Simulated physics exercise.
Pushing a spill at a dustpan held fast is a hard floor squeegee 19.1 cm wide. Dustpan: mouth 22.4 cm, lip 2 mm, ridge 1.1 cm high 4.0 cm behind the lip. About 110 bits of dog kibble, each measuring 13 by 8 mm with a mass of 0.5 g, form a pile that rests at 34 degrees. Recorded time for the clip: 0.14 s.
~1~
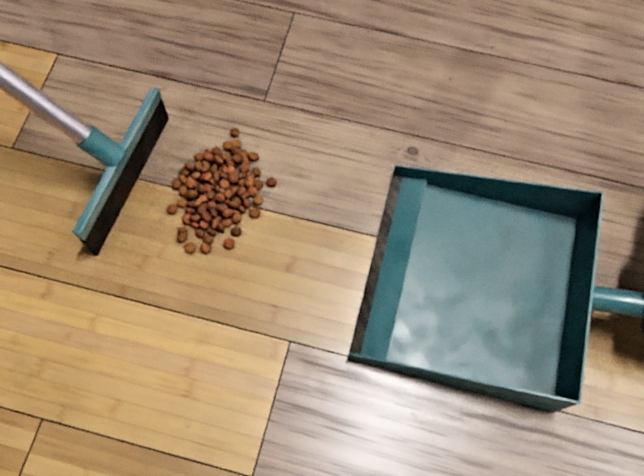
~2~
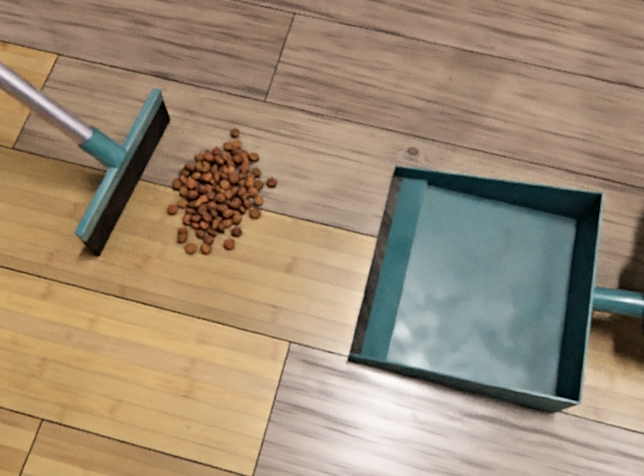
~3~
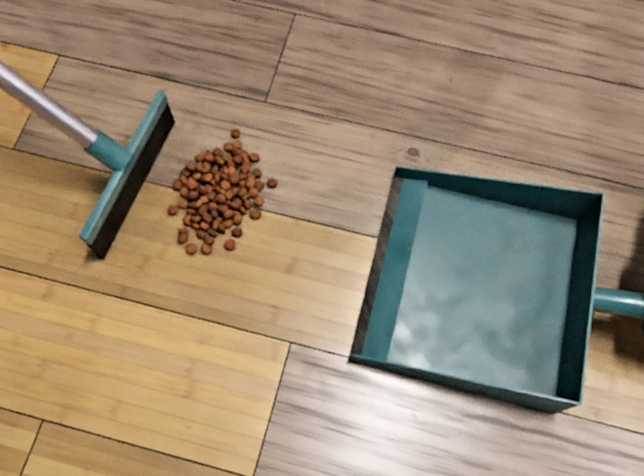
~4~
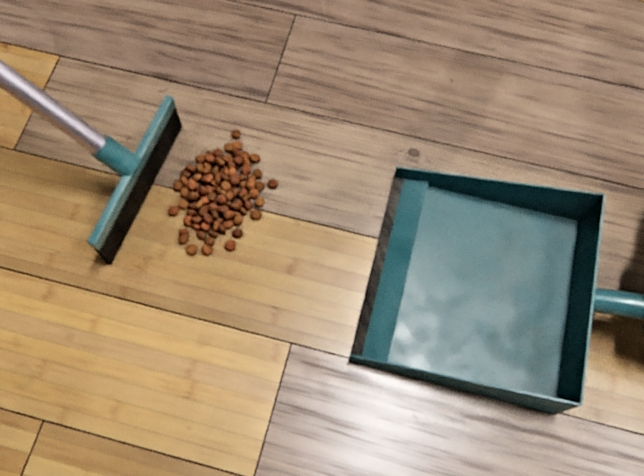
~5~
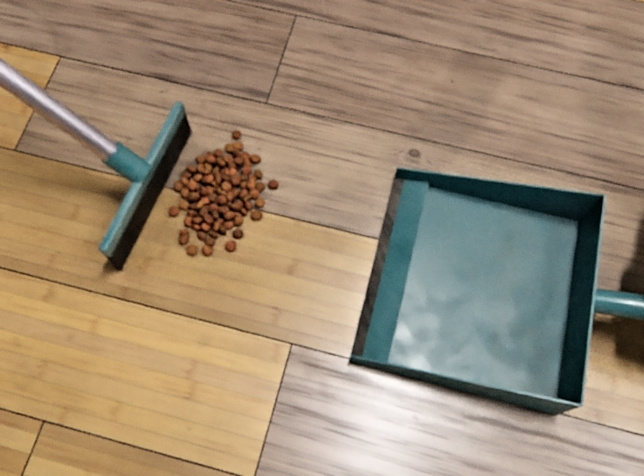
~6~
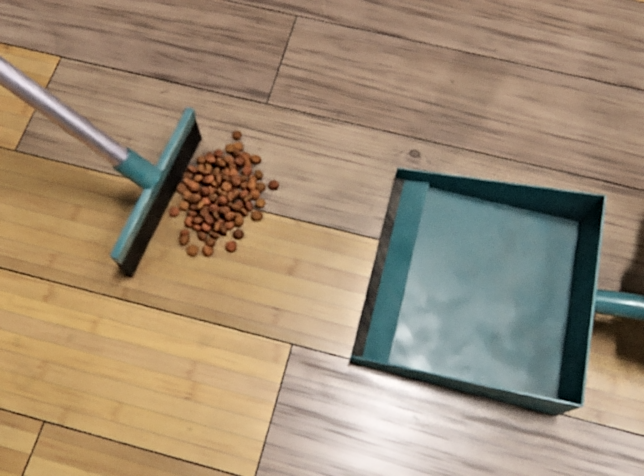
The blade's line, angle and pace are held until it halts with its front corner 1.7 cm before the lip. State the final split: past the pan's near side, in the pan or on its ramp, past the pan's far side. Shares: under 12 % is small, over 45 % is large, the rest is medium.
Past the pan's near side: A small share; in the pan or on its ramp: A medium share; past the pan's far side: A small share.
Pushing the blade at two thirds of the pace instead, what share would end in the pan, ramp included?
Roughly 30 in a hundred.
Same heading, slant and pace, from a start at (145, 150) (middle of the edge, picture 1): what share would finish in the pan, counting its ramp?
Around 40 %.
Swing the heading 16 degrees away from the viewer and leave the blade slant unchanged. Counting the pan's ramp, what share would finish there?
Then about 40 per cent.
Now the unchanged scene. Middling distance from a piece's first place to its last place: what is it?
About 20 cm.
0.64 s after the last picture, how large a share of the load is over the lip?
Near 35 per cent so far.
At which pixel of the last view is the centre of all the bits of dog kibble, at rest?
Near (368, 272).
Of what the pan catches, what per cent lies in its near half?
Some 70 per cent.
Then, 0.22 s after the last picture, middle of the blade 14 cm from the lip; 0 % over the lip, far side 5 %, near side 0 %.
Then, 0.37 s after the last picture, middle of the blade 6 cm from the lip; 0 % over the lip, far side 5 %, near side 0 %.
Then, 0.64 s after the last picture, middle of the blade 3 cm from the lip; 35 % over the lip, far side 5 %, near side 5 %.
In the end, near side 5 %, pan 35 %, far side 5 %, in front of the lip or behind the blade 60 %.
